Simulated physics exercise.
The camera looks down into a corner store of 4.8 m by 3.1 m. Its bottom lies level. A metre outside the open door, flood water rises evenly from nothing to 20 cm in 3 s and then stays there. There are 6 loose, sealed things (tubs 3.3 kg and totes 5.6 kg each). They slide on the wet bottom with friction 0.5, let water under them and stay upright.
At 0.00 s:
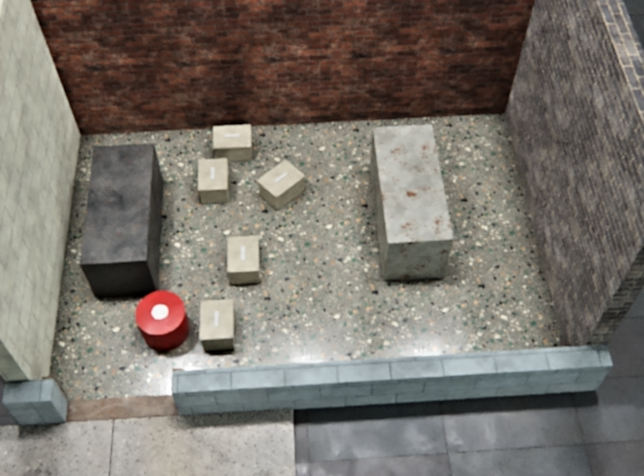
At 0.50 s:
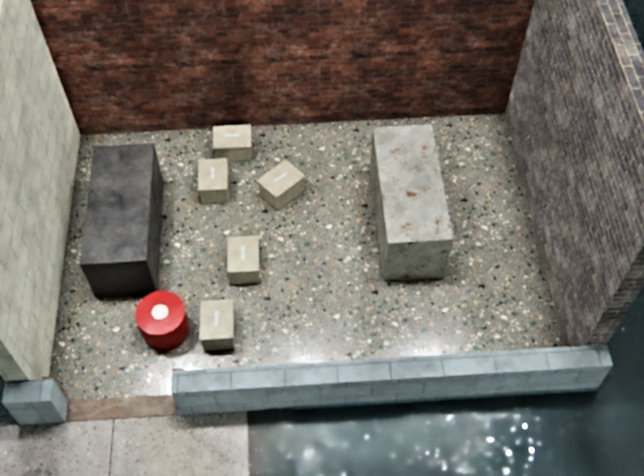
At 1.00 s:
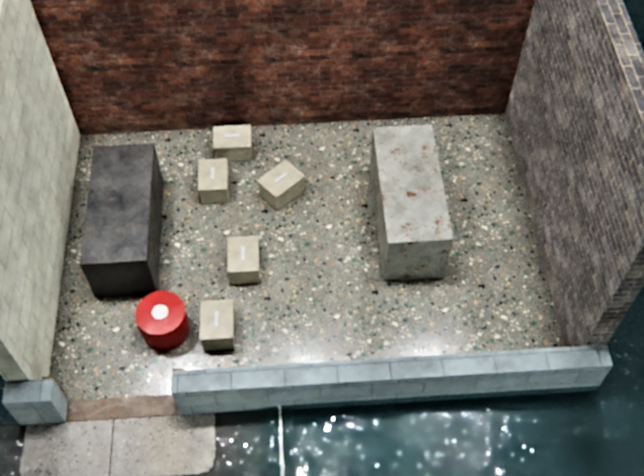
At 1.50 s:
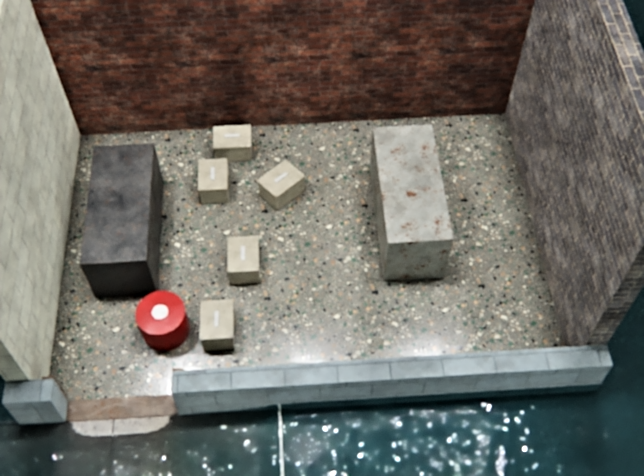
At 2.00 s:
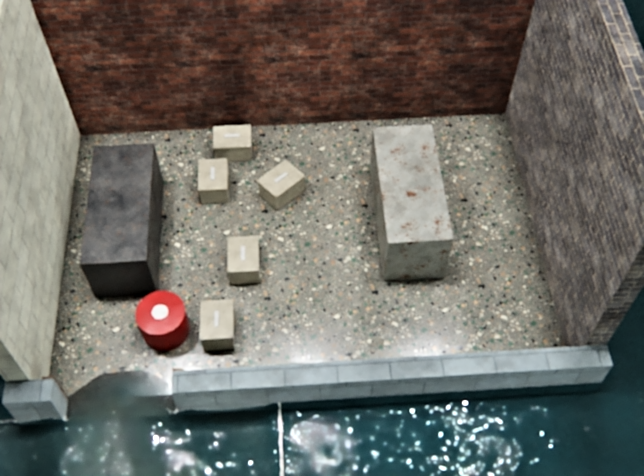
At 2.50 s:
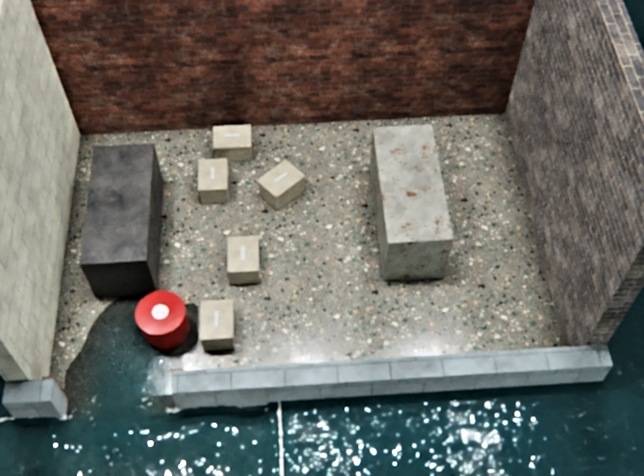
In a corner store with brick walls, blocks and a red tub sit still on a speckled floor while dark water spreads leftward over the paving outside, then enters the doorway at lower left and surrounds the tub's base.
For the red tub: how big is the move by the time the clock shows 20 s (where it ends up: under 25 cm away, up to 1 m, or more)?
Red tub gets carried off.
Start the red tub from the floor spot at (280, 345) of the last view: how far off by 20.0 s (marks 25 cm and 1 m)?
It moves a short way.
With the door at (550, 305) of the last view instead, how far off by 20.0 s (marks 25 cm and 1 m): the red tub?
Then the red tub is nudged along.
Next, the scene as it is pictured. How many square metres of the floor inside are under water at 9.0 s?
Some 13 m2.
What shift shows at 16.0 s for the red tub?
Roughly 350 cm by then.
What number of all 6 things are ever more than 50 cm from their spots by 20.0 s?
6 of them.
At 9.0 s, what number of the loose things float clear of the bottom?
At that moment 5.
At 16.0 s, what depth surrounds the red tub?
About 13 cm.
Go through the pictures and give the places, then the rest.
In the first picture, the red tub at (160, 312), on the bottom; 0.0 m2 under water; 0 of 6 have shifted.
In the second picture, the red tub at (160, 312) rests on the ground; water covers 0.0 m2; 0 of 6 have shifted.
In the third picture, the red tub at (160, 312) rests on the ground; water covers 0.0 m2; 0 of 6 have shifted.
In the fourth picture, the red tub at (160, 312), on the bottom; 0.0 m2 under water; 0 of 6 have shifted.
In the fifth picture, the red tub at (160, 312), on the bottom; water covers 0.1 m2; 0 of 6 have shifted.
In the sixth picture, the red tub at (160, 312) rests on the ground; water covers 0.7 m2; 0 of 6 have shifted.
After 4.0 s the red tub is near (214, 233), 1.0 m from its start, afloat; 1 afloat.
After 9.0 s the red tub is near (399, 125), 3.2 m from its start, afloat; 5 afloat.
After 16.0 s the red tub is near (504, 237), 3.3 m from its start, afloat; 6 afloat.
After 20.0 s the red tub is near (465, 283), 2.8 m from its start, afloat; 6 afloat.
